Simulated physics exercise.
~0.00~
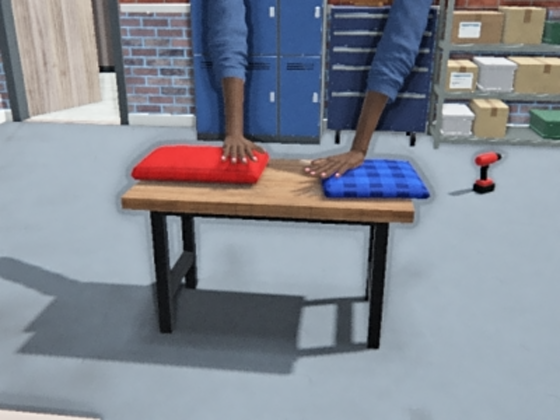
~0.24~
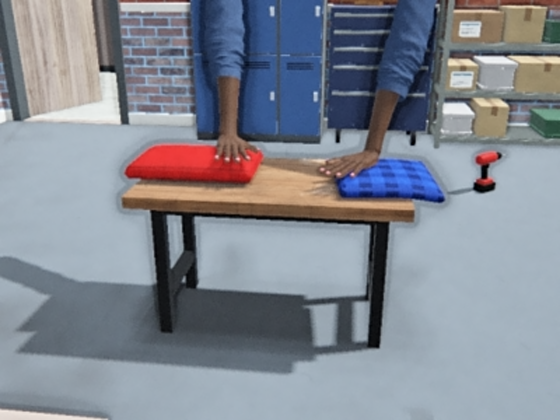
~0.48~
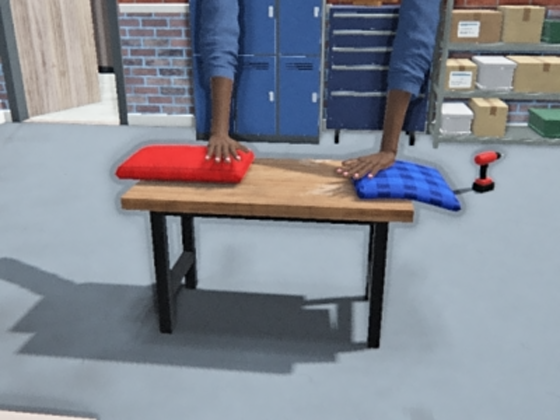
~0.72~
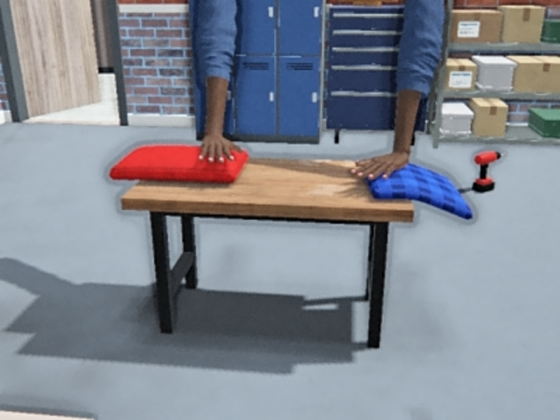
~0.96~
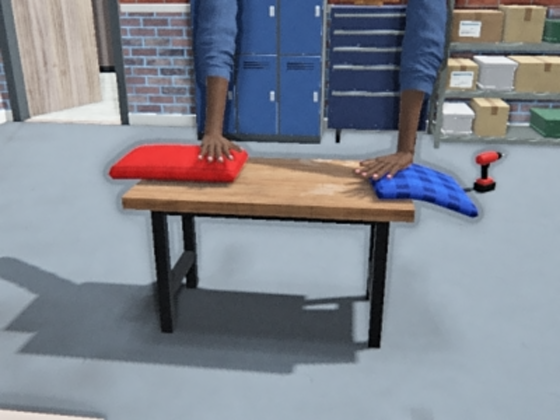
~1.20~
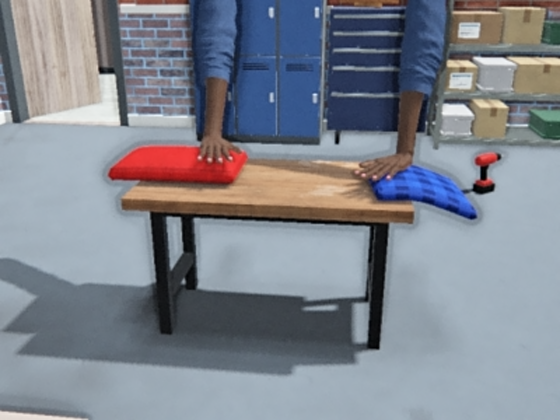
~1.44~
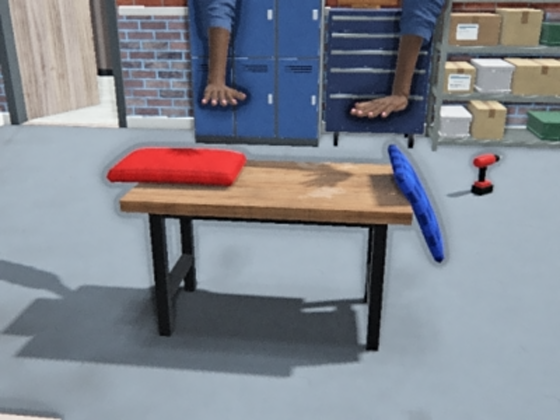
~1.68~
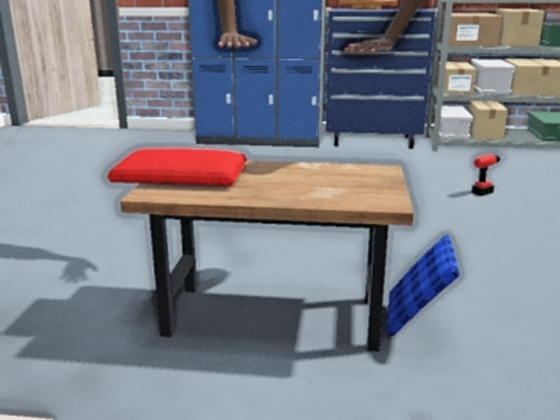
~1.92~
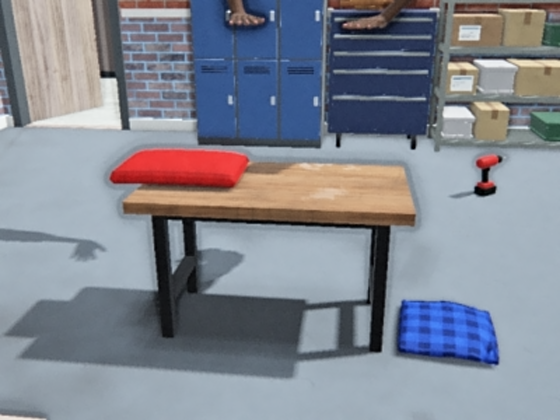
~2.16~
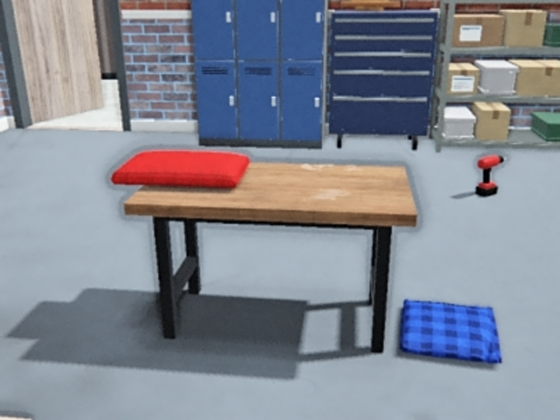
A red pillow and a blue checked seat pad are slid by two hands towards opposite ends of a low wooden table, left and right. The hands lift away, and the pad tips off the right end onto the floor while the pillow stays on top, overhanging the left.
